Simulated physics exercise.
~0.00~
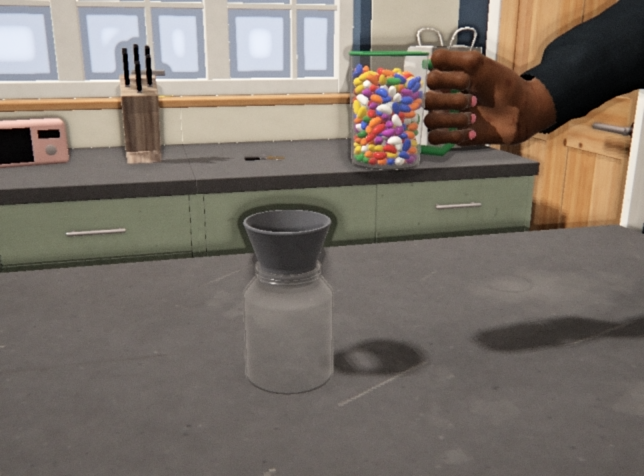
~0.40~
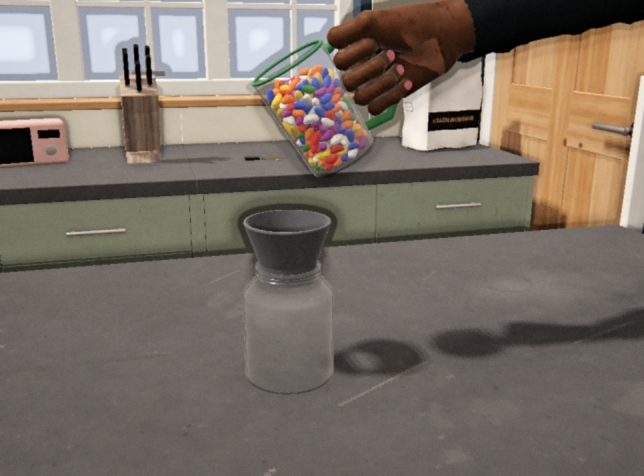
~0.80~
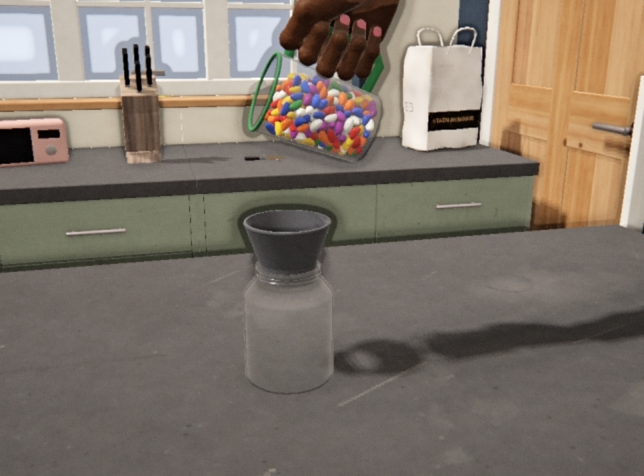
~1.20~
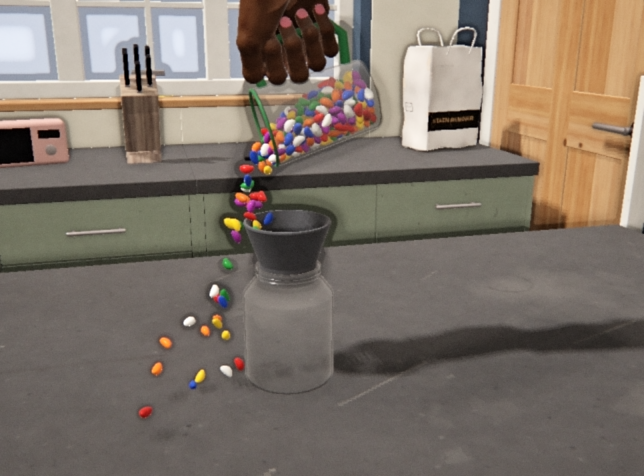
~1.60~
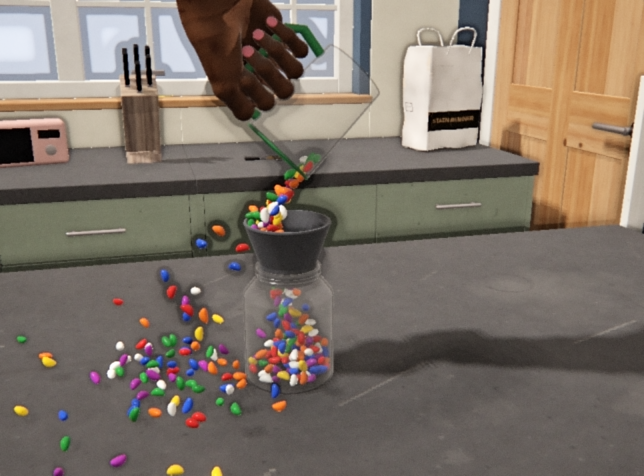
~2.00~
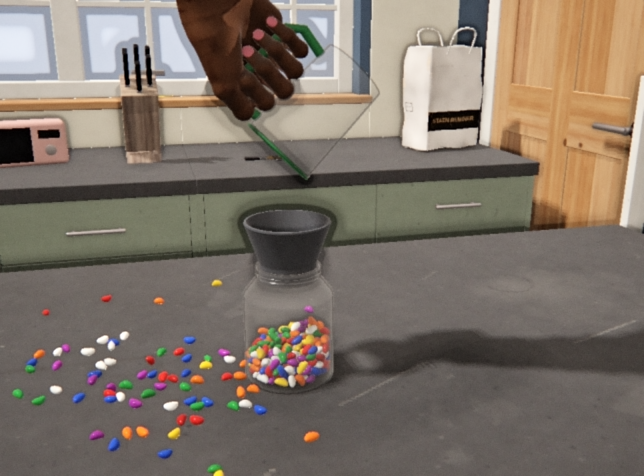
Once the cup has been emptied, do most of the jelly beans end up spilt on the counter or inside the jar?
Most of them end up inside the jar, while a smaller part lies spilt on the counter and hardly any stay in the cup or funnel.
